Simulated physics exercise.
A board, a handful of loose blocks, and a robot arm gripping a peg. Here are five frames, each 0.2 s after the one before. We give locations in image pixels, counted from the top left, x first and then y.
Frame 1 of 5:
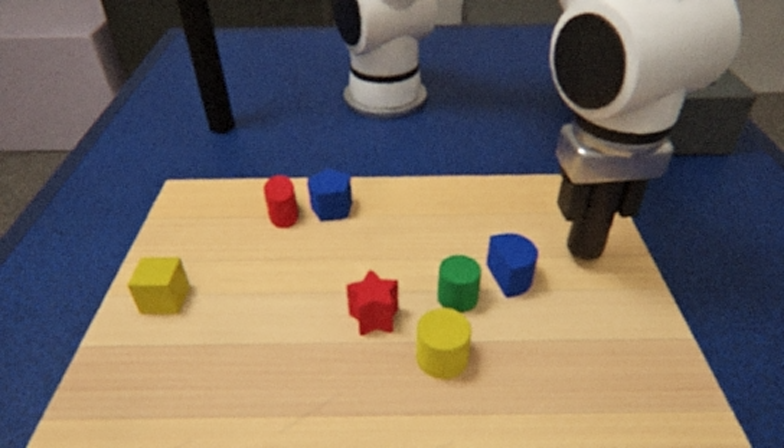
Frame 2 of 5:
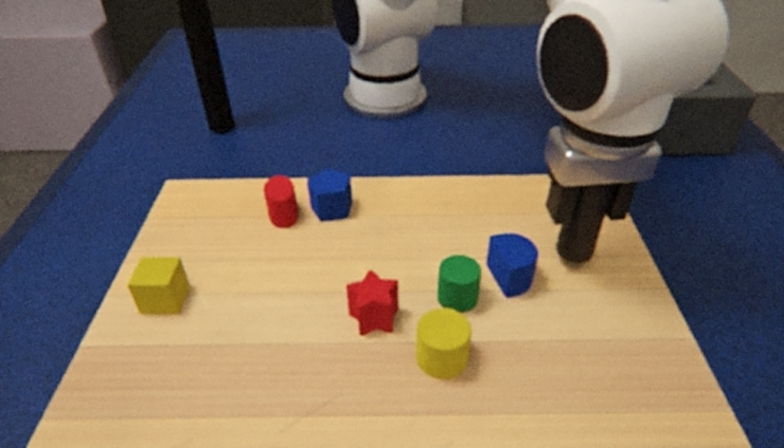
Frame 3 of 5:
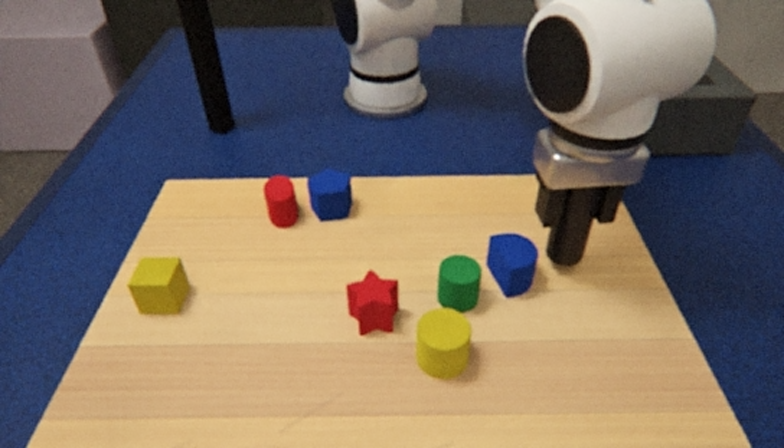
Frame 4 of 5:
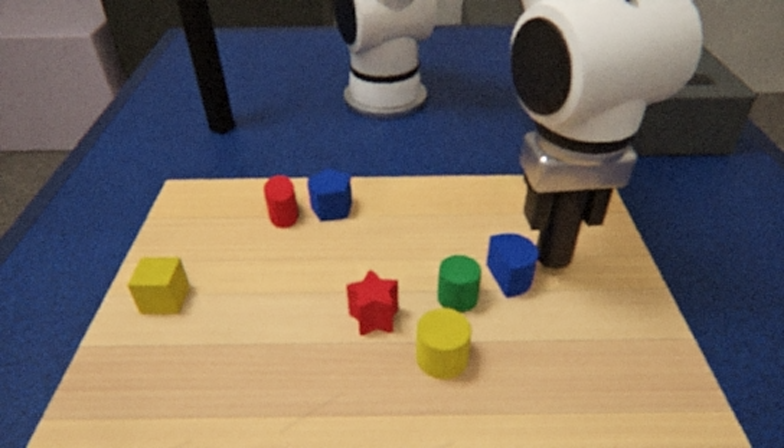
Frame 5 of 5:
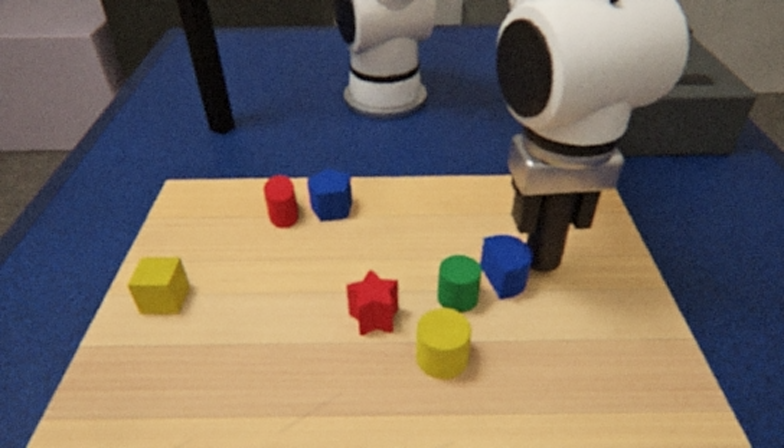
A robot arm moves its dark peg left and slightly nudges the blue half-round block.
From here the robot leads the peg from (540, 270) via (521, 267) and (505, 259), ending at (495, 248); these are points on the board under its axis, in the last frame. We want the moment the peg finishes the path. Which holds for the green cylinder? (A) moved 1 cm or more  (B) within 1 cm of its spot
(B)
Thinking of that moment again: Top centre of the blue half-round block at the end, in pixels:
It will likely be found at (487, 251).
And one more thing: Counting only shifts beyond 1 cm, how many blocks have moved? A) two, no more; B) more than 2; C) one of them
Option C.
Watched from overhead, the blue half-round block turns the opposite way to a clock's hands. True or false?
True - the claim holds.
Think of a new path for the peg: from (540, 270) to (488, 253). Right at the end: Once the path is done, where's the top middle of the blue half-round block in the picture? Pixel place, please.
My best guess is (483, 250).
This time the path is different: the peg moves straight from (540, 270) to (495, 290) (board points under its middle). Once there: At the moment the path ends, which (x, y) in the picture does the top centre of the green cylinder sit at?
It sits at (422, 279).
What follows on the original path. Halfway along, peg at (514, 254); blue half-round block at (488, 251), turned 35° anticlockwise.
At the end, peg at (496, 239); green cylinder in place; blue half-round block at (487, 251), turned 40° anticlockwise.
